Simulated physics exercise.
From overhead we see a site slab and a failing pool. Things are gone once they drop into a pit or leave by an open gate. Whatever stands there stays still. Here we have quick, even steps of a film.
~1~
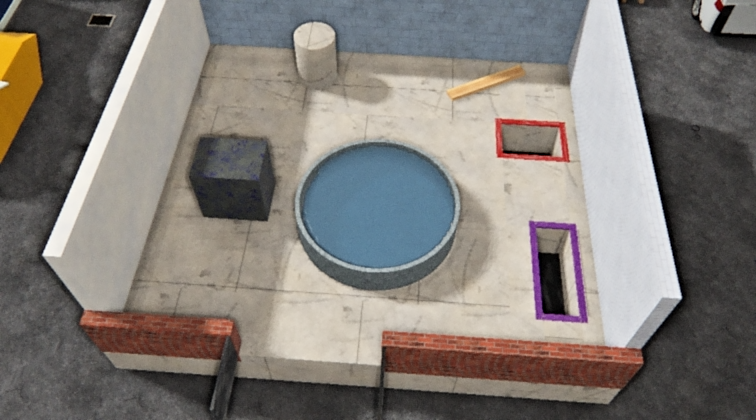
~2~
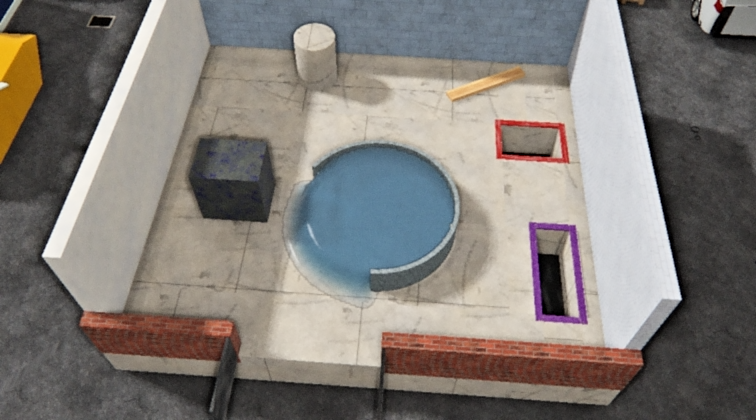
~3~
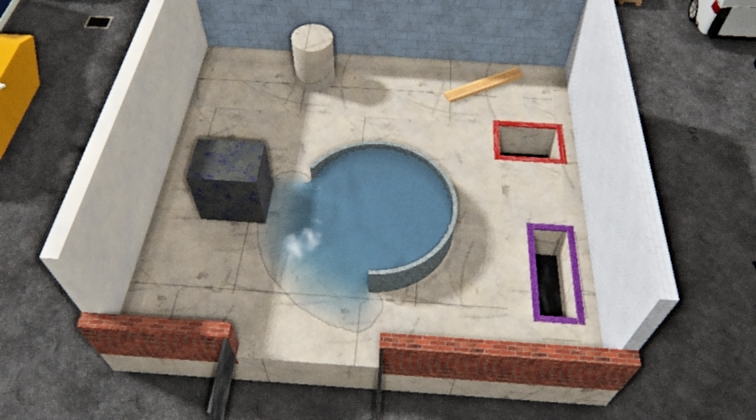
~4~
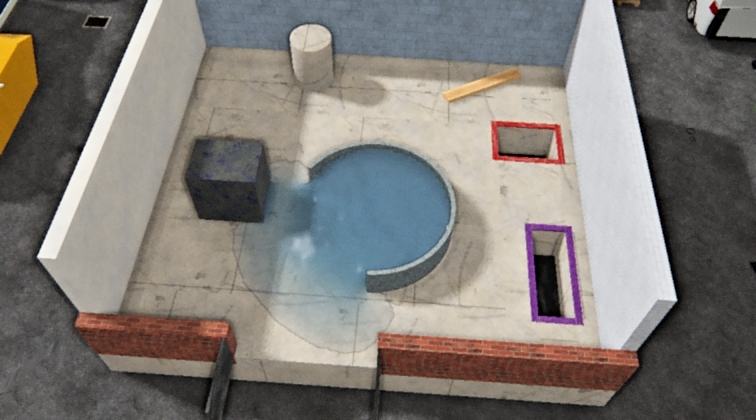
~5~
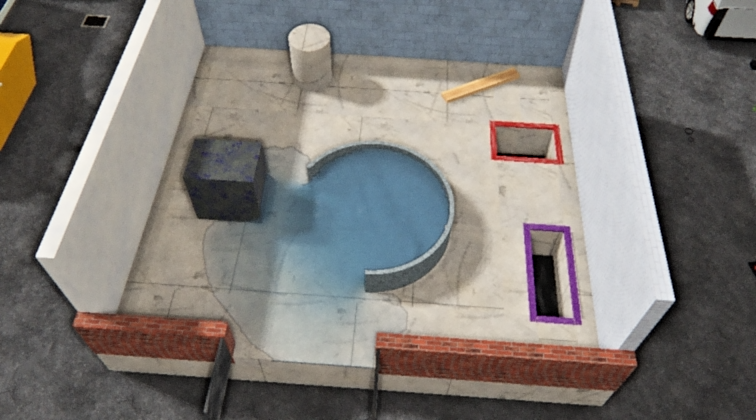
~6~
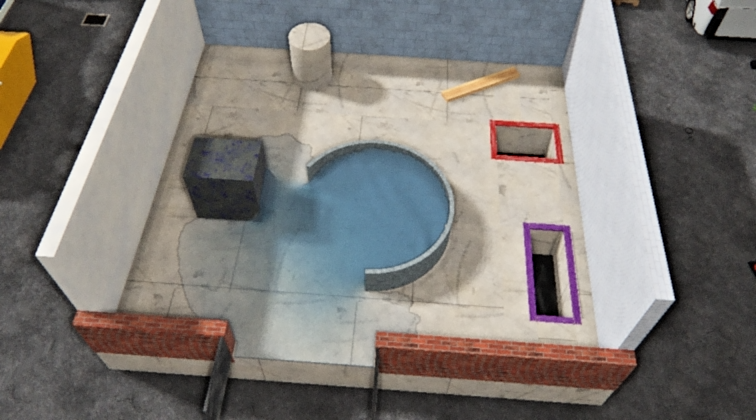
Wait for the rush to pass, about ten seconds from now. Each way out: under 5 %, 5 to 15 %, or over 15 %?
Result: The gate ends up high - past fifteen per cent; the purple pit ends up low - beneath five per cent; the red pit ends up low - beneath five per cent.
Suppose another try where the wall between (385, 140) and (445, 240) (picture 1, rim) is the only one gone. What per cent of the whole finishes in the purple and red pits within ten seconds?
Lab note - share by pit: Purple 25 %, red 50 %.
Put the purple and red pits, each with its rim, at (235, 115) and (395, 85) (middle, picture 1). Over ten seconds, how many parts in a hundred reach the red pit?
Result - red pit: 4 %.
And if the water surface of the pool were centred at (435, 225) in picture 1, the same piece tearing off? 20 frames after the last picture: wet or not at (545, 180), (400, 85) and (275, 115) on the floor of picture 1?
Location one: Bone dry; location two: Bone dry; location three: Soaked.
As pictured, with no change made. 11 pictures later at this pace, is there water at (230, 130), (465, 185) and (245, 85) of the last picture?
Well, in turn they'd be wet underfoot, dry underfoot and wet underfoot.
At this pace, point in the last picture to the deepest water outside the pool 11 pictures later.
About at (110, 332).
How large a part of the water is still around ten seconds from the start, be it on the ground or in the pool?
Roughly 62 percent.
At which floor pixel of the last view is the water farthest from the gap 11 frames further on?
Somewhere about (197, 71).
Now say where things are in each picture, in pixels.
The first picture shows the round tank at (377, 204) is whole and still.
In the second picture, water pours out at (307, 244) and has run to (368, 302).
In the third picture, water pours out at (305, 246) and has run to (360, 326).
In the fourth picture, water pours out at (303, 247) and has run to a hidden place.
In the fifth picture, the front is at a hidden place, out from the gap at (302, 247).
In the sixth picture, the front is at a hidden place, out from the gap at (302, 246).
A moment on, water covers 30 % of the floor; the gate 5 %, the purple pit 0 %, the red pit 0 %.
Next, water covers 40 % of the floor; the gate 11 %, the purple pit 0 %, the red pit 0 %.
Then, water covers 45 % of the floor; the gate 18 %, the purple pit 0 %, the red pit 0 %.
Later, water covers 55 % of the floor; the gate 28 %, the purple pit 0 %, the red pit 0 %.
In the end, water covers 75 % of the floor; the gate 36 %, the purple pit 0 %, the red pit 1 %.
